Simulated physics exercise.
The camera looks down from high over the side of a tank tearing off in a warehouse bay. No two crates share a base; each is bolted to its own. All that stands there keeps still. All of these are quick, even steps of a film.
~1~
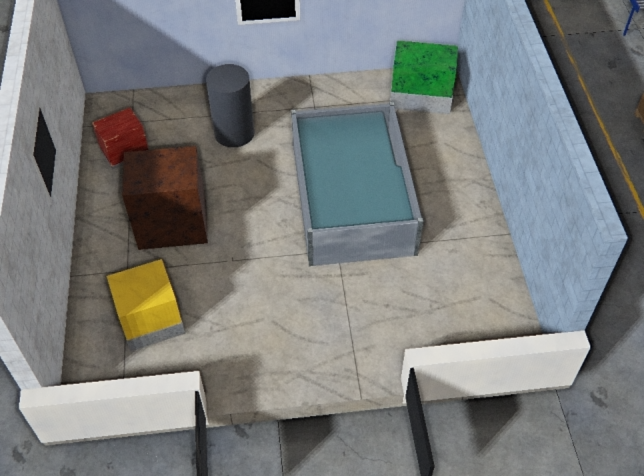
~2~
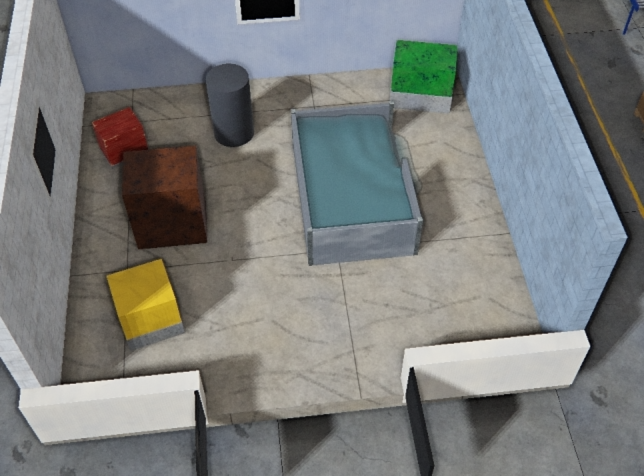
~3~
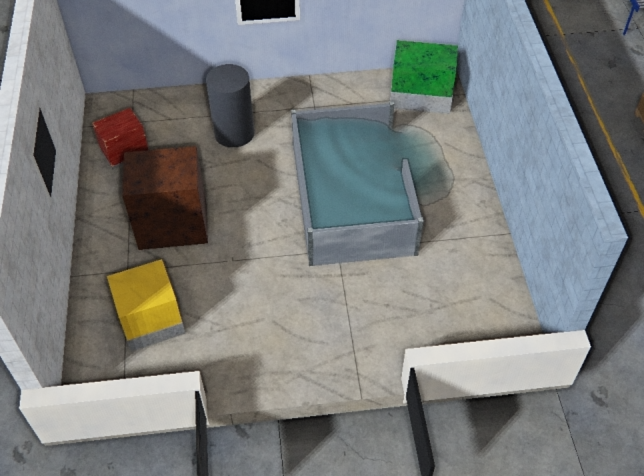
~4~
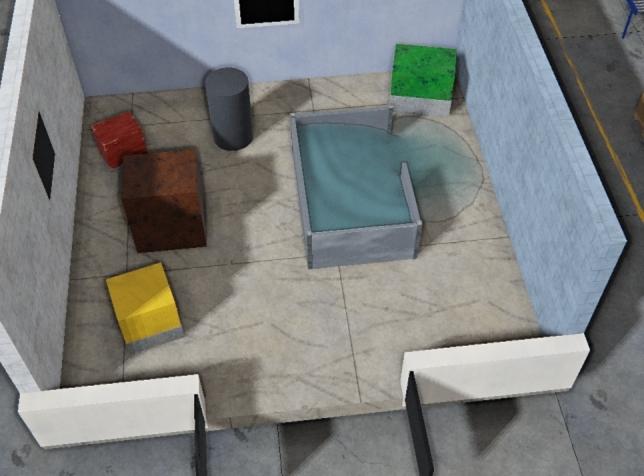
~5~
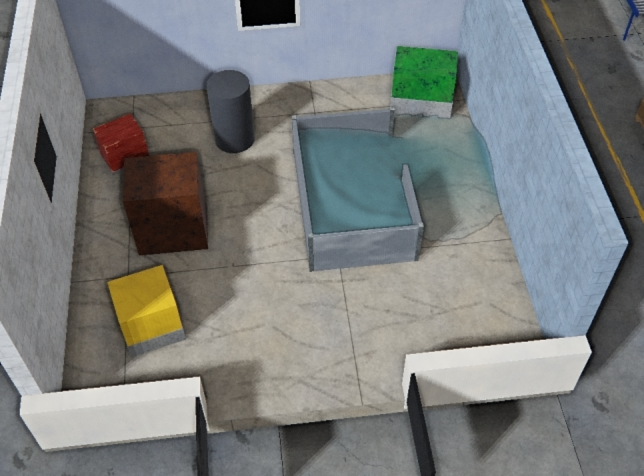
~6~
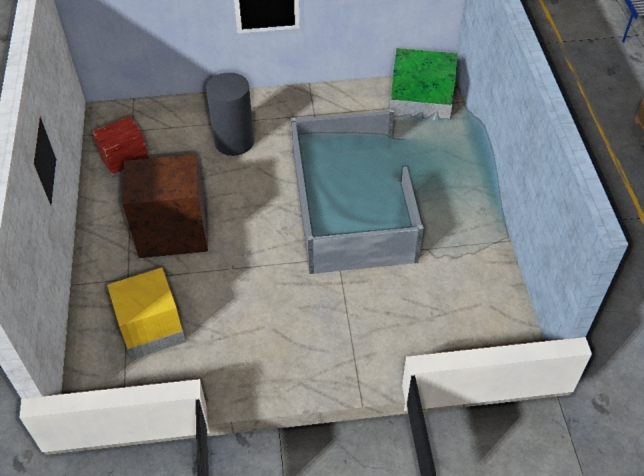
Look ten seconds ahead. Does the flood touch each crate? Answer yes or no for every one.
Red crate: Yes; yellow crate: No; green crate: Yes.
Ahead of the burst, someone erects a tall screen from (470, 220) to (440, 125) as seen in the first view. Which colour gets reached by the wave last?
Looks like the crate marked yellow.
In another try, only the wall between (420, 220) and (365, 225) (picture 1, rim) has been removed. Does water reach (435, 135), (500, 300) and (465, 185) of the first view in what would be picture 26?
The first point is swamped, the second swamped, the third swamped.
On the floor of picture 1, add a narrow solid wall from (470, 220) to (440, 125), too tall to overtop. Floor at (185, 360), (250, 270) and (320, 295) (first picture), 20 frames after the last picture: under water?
Outcome by spot, in order - unwatered, unwatered, unwatered.
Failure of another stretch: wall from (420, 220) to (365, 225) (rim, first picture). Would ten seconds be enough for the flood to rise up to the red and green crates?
Within ten seconds the red crate stays untouched and the green crate stays untouched.
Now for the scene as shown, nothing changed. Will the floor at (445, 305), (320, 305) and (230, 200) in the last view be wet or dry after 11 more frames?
Status per point, in sequence: Waterlogged, then unwetted, then unwetted.
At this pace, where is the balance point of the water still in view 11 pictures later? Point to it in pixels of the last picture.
It is around (402, 188).
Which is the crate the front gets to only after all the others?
From the pictures, the yellow crate.
A moment on, water covers 15 % of the floor; the red crate not reached, the yellow crate not reached, the green crate water round its plinth.
Next, water covers 30 % of the floor; the red crate not reached, the yellow crate not reached, the green crate water round its plinth.
Then, water covers 50 % of the floor; the red crate not reached, the yellow crate not reached, the green crate water round its plinth.
Later, water covers 85 % of the floor; the red crate water round its plinth, the yellow crate water round its plinth, the green crate water round its plinth.
In the end, water covers 100 % of the floor; the red crate was topped, the yellow crate stayed above the water, the green crate was topped.
